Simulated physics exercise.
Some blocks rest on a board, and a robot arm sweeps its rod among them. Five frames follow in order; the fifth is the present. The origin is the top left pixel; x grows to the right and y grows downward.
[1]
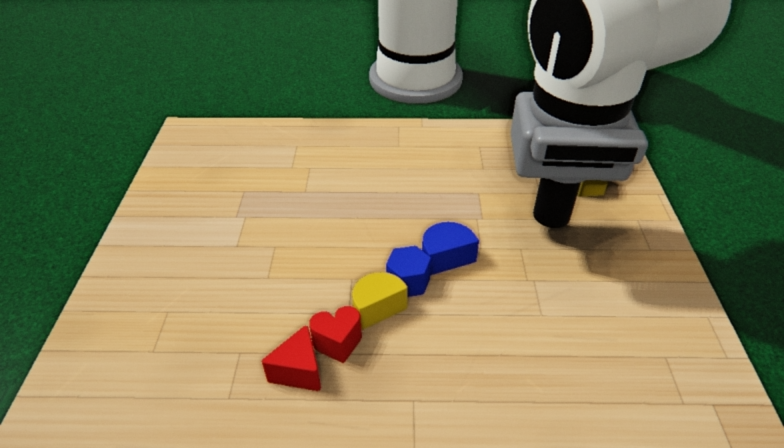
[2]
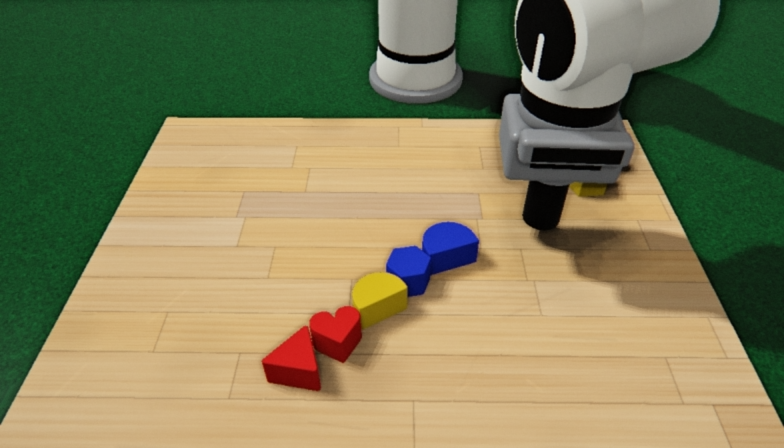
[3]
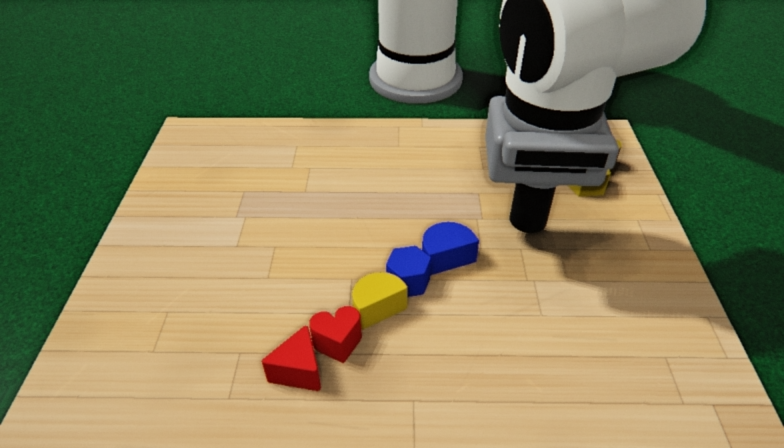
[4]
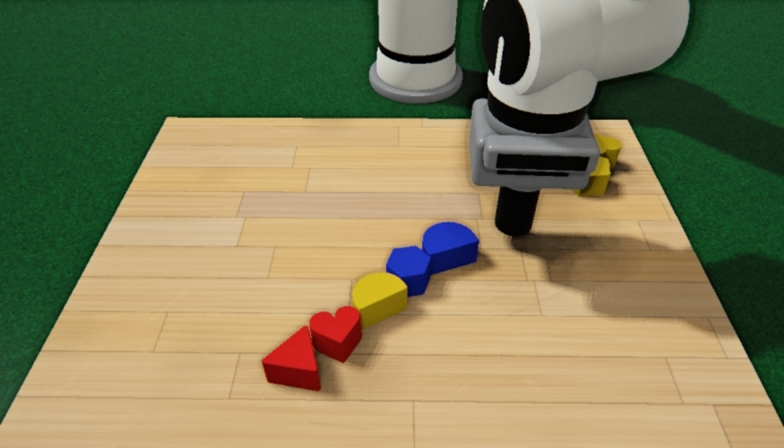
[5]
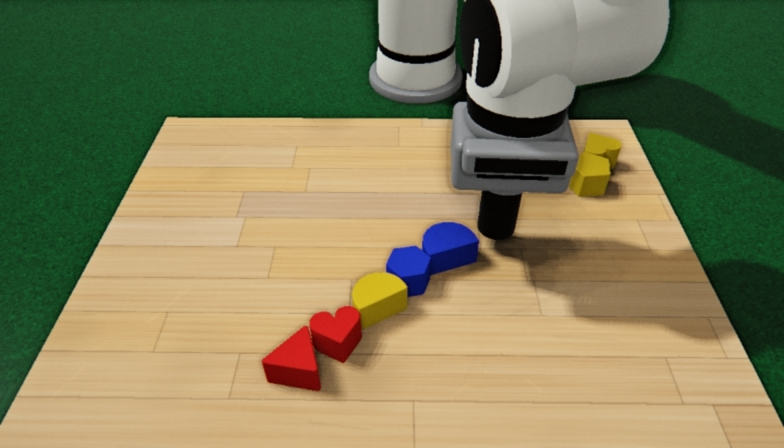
Robot arm sliding its black rod left across a wooden board toward a still diagonal row of red, yellow and blue blocks.
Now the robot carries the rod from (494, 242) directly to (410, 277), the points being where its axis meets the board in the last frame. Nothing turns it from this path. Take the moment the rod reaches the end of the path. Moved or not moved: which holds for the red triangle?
The block you're asking about stays where it is.
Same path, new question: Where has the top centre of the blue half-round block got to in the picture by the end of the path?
The blue half-round block ends near (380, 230).
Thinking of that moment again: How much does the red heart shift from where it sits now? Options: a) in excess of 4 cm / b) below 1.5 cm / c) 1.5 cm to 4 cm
Choice b: Below 1.5 cm.
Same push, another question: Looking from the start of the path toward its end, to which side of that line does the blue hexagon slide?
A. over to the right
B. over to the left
Option A.
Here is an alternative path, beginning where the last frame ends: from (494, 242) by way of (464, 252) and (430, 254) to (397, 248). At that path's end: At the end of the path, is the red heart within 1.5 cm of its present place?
Answer: Yes.
On the path given first. One third of the way, rod (469, 239); red heart (331, 326); yellow half-round block (373, 293); blue hexagon (393, 263), turned 30° anticlockwise; blue half-round block (425, 237), turned 25° clockwise.
Two thirds of the way, rod (440, 251); red heart (330, 328), turned 15° clockwise; yellow half-round block (372, 296); blue hexagon (382, 263), turned 55° anticlockwise; blue half-round block (397, 235), turned 55° clockwise.
At the end, rod (410, 263); red triangle unmoved; red heart (330, 328), turned 15° clockwise; yellow half-round block (372, 297); blue hexagon (370, 263), turned 80° anticlockwise; blue half-round block (380, 230), turned 65° clockwise.
